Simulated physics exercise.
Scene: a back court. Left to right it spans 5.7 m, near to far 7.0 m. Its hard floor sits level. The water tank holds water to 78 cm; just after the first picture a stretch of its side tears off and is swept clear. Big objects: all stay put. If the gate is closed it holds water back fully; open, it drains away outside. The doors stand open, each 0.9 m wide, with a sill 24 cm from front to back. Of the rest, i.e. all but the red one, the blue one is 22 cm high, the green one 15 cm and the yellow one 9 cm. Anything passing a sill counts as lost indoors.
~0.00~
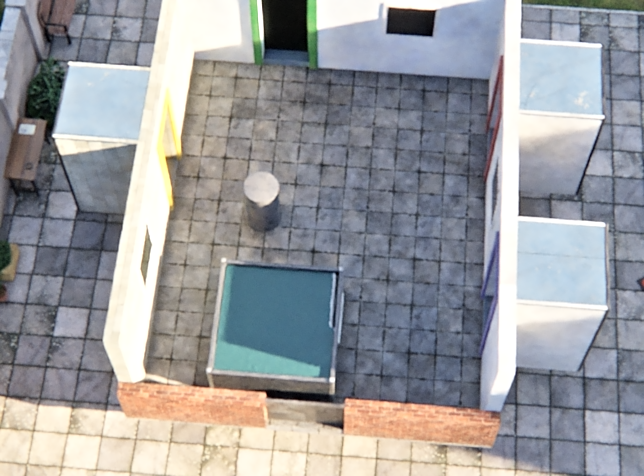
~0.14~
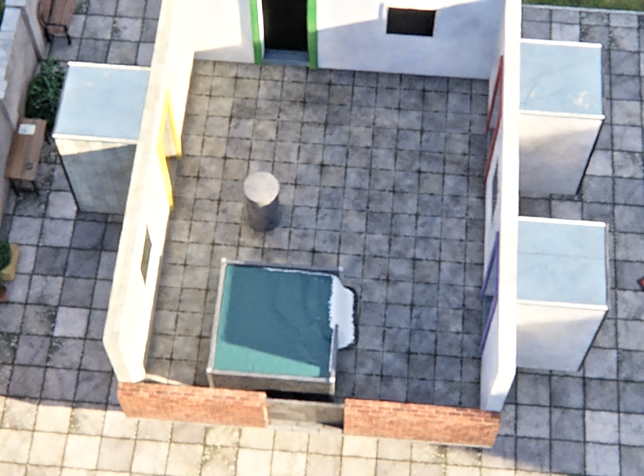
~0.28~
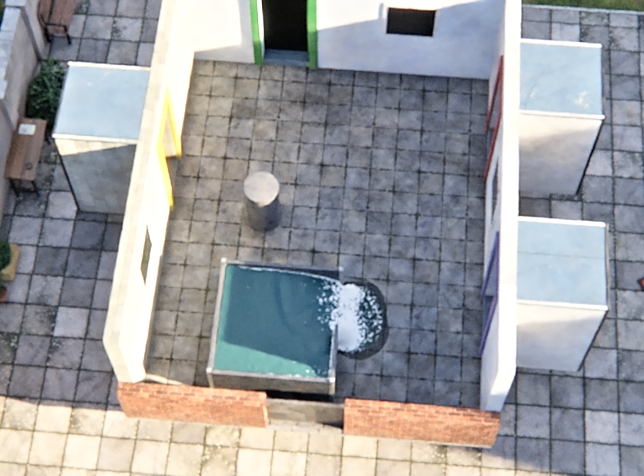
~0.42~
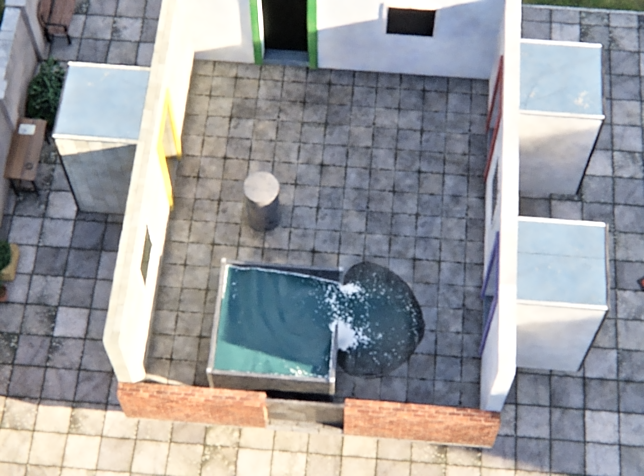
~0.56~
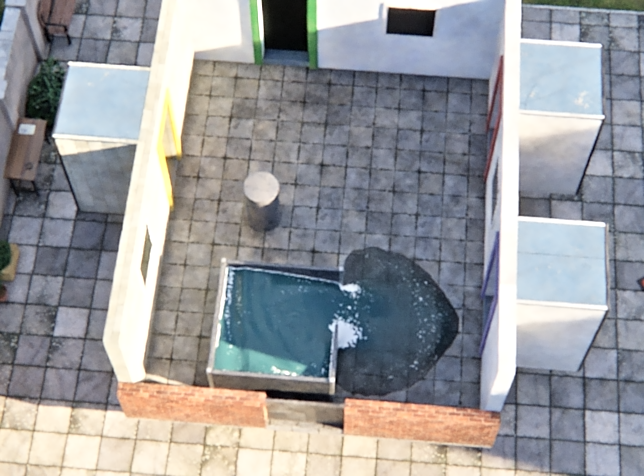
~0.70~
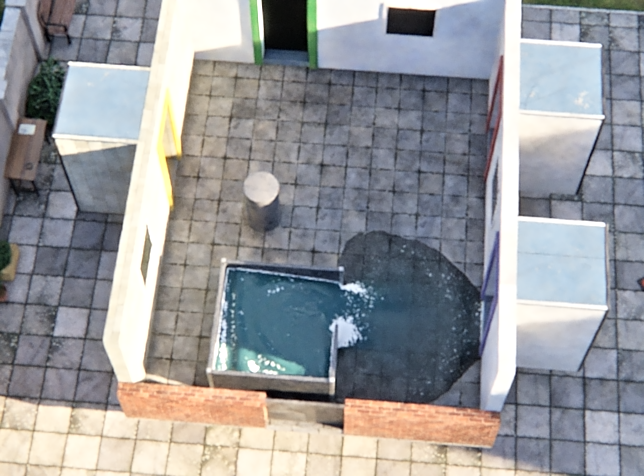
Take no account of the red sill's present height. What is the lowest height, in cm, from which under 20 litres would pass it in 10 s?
6 cm.
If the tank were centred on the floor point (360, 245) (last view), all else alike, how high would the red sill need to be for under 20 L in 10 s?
Roughly 16 centimetres.
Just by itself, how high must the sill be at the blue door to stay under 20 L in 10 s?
The blue door needs around 32 cm.
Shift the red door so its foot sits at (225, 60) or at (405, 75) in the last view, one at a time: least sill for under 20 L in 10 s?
Minimums: Roughly 9.0 cm and 12.5 cm.
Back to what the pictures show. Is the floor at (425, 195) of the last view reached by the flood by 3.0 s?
At that moment it's submerged.
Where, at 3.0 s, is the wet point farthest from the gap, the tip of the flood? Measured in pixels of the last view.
At about (484, 85).
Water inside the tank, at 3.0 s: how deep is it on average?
34 cm, roughly.
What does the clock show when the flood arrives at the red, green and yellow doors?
Door red 1.8 s / door green 3.8 s / door yellow 6.0 s.
After 1.4 s water covers 25 % of the floor, deepest (44 cm) near (342, 317); it has not reached the red door.
After 3.0 s water covers 40 % of the floor, deepest (28 cm) near (474, 426); 9 cm at the red door, 0 litres in over its 19 cm sill.
After 10.0 s water covers 95 % of the floor, deepest (12 cm) near (249, 77); 7 cm at the red door, 0 litres in over its 19 cm sill.
At the red door as built, the water arrived by 1.8 s and peaked near 12 cm at 2.2 s.
Run again over the same 10 s with other heights there, 26 litres in over 5.5 cm, 11 litres over 7.5 cm. The limit of 20 litres is kept from about 6 cm up.
